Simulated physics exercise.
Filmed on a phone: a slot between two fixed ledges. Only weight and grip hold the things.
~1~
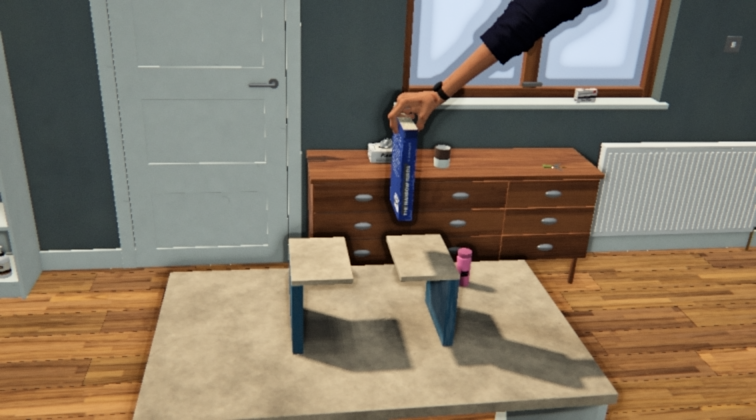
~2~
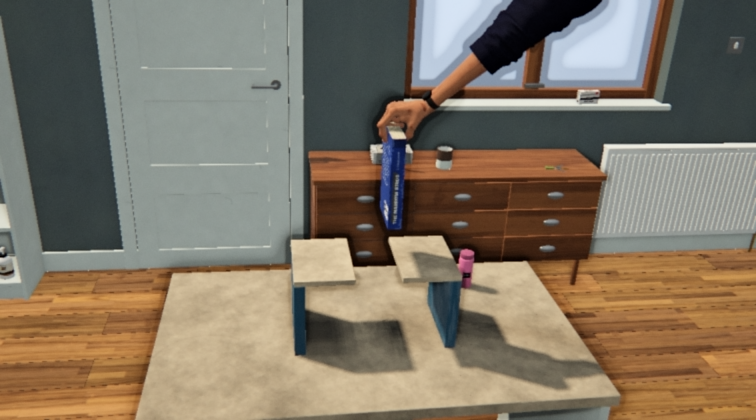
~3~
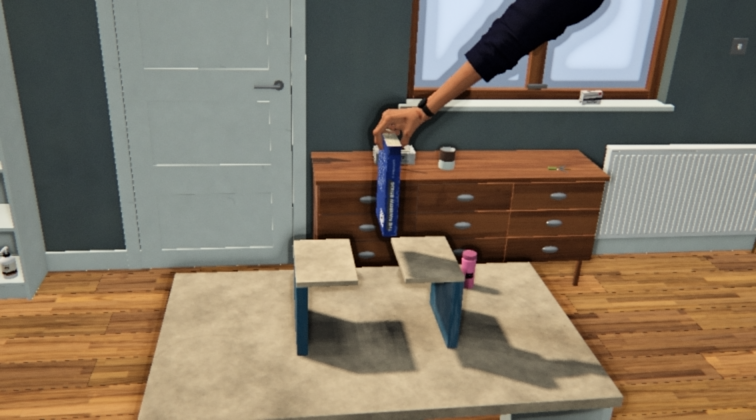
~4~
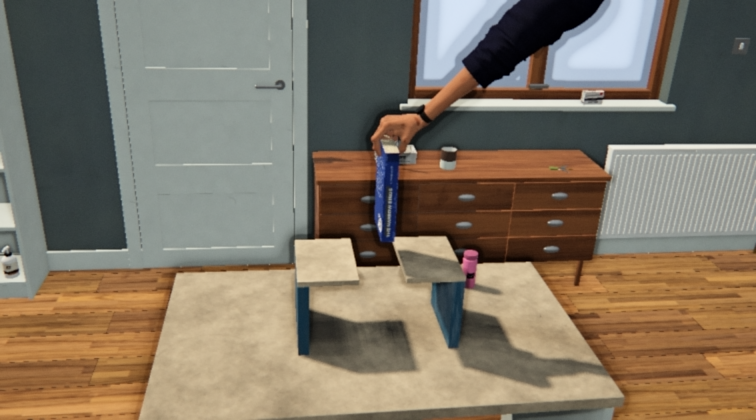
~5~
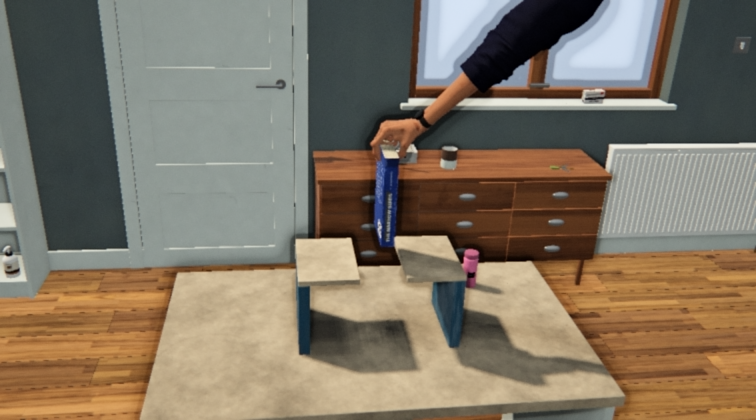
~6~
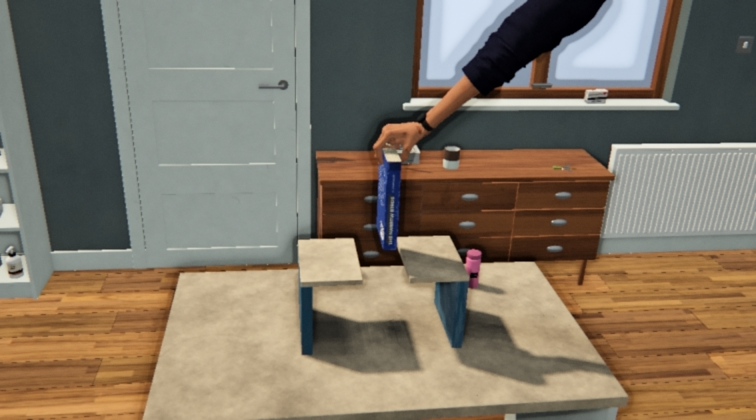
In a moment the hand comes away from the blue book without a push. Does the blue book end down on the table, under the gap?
The book drops through.
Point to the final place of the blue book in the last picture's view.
At about (384, 290).
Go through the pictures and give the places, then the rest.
The first picture shows being brought over the gap; blue book (403, 166); pink shaker (464, 267).
The second picture shows being brought over the gap; blue book (392, 175); pink shaker (466, 269).
The third picture shows being brought over the gap; blue book (388, 182); pink shaker (468, 269).
The fourth picture shows being brought over the gap; blue book (386, 188); pink shaker (469, 269).
The fifth picture shows being brought over the gap; blue book (386, 192); pink shaker (470, 269).
The sixth picture shows poised above the slot; blue book (388, 196); pink shaker (473, 269).
Then, 0.32 s after the last picture, blue book slid well along near (385, 274).
Then, 0.66 s after the last picture, blue book slid well along near (384, 290).
At rest, moved from the start, blue book; pink shaker in place. Seen from the same camera at the end, blue book near (384, 290). The book goes down the gap.
